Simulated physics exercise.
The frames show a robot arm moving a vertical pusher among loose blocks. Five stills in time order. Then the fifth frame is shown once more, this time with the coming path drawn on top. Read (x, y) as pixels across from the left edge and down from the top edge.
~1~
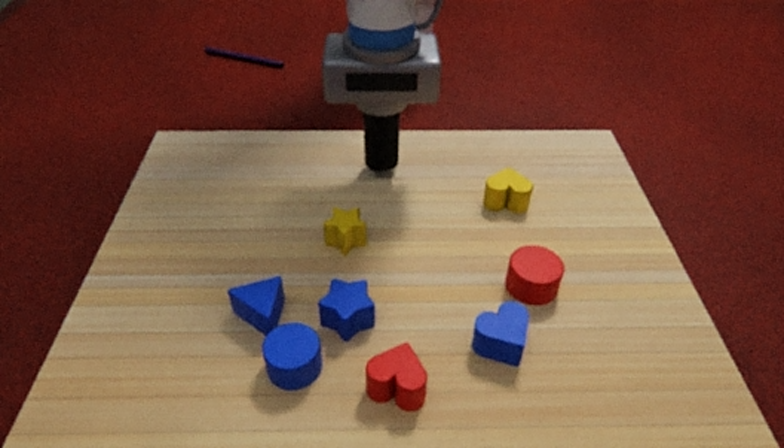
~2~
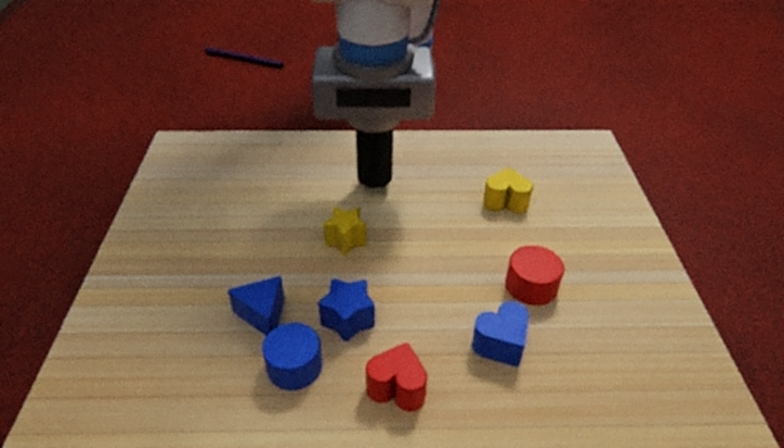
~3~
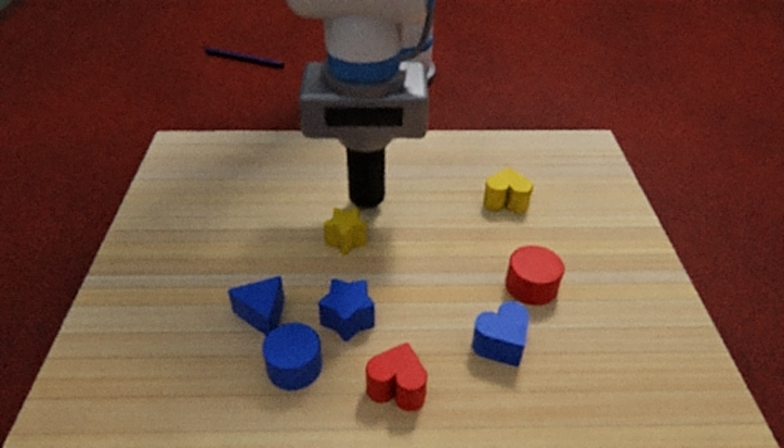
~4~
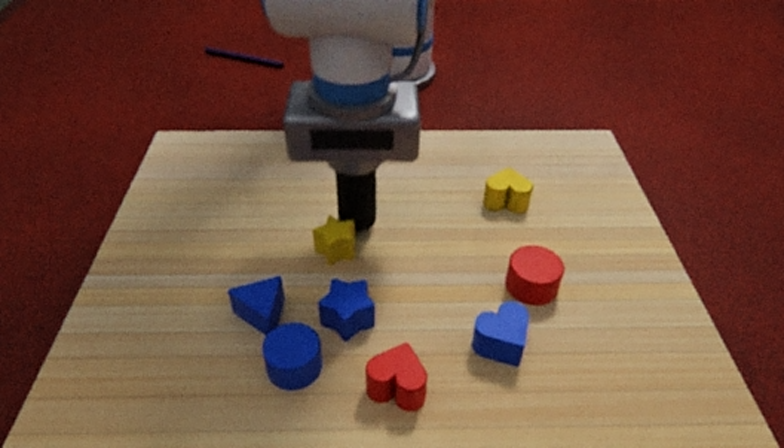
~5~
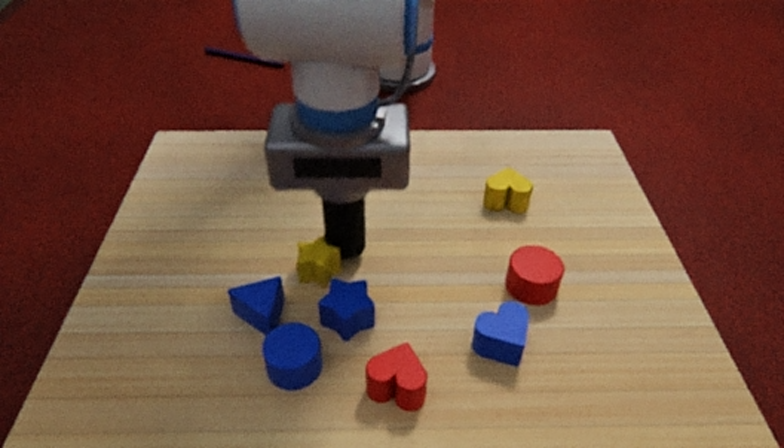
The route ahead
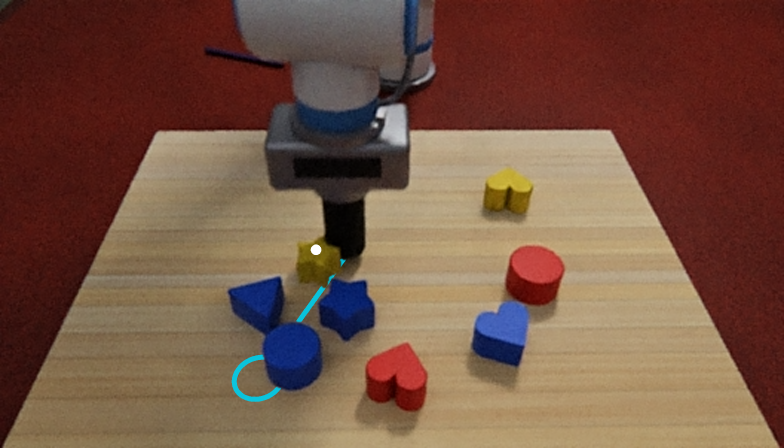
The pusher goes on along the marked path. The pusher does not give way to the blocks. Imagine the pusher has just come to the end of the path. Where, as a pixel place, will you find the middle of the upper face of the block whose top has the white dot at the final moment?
For the centre of its top, I'd go with (263, 284).
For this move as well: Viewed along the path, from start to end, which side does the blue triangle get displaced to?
Slides right.
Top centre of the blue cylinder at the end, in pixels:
Most likely (284, 393).
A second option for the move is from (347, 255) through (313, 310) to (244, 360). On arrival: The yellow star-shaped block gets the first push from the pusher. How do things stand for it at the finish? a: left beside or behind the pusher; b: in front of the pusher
It's a.
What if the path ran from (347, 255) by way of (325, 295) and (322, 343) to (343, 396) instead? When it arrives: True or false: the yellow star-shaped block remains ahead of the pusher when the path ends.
The claim does not hold.
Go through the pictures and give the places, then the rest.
The first picture shows pusher tip at (382, 162); block tops, blue triangle at (259, 294); blue cylinder at (291, 344); yellow star-shaped block at (345, 218); blue star-shaped block at (347, 296).
The second picture shows pusher at (375, 178); blocks unchanged.
The third picture shows pusher at (367, 197); blocks unchanged.
The fourth picture shows pusher at (357, 219); yellow star-shaped block at (335, 229).
The fifth picture shows pusher at (346, 246); blue triangle at (259, 294); blue cylinder at (291, 344); yellow star-shaped block at (316, 250); blue star-shaped block at (347, 296).
Path on the board, from (347, 255) directly to (259, 378); the dot is on the yellow star-shaped block.
On the path given first. One third of the way, pusher at (320, 281); blue triangle at (242, 305), turned 20° anticlockwise; yellow star-shaped block at (280, 276), turned 25° clockwise.
Two thirds of the way, pusher at (290, 322); blue triangle at (228, 309), turned 45° anticlockwise; blue cylinder at (289, 352); yellow star-shaped block at (263, 284), turned 80° clockwise; blue star-shaped block at (346, 309), turned 50° anticlockwise.
At the end, pusher at (257, 369); blue triangle at (224, 311), turned 25° anticlockwise; blue cylinder at (284, 393); yellow star-shaped block at (263, 284), turned 80° clockwise; blue star-shaped block at (346, 309), turned 50° anticlockwise.
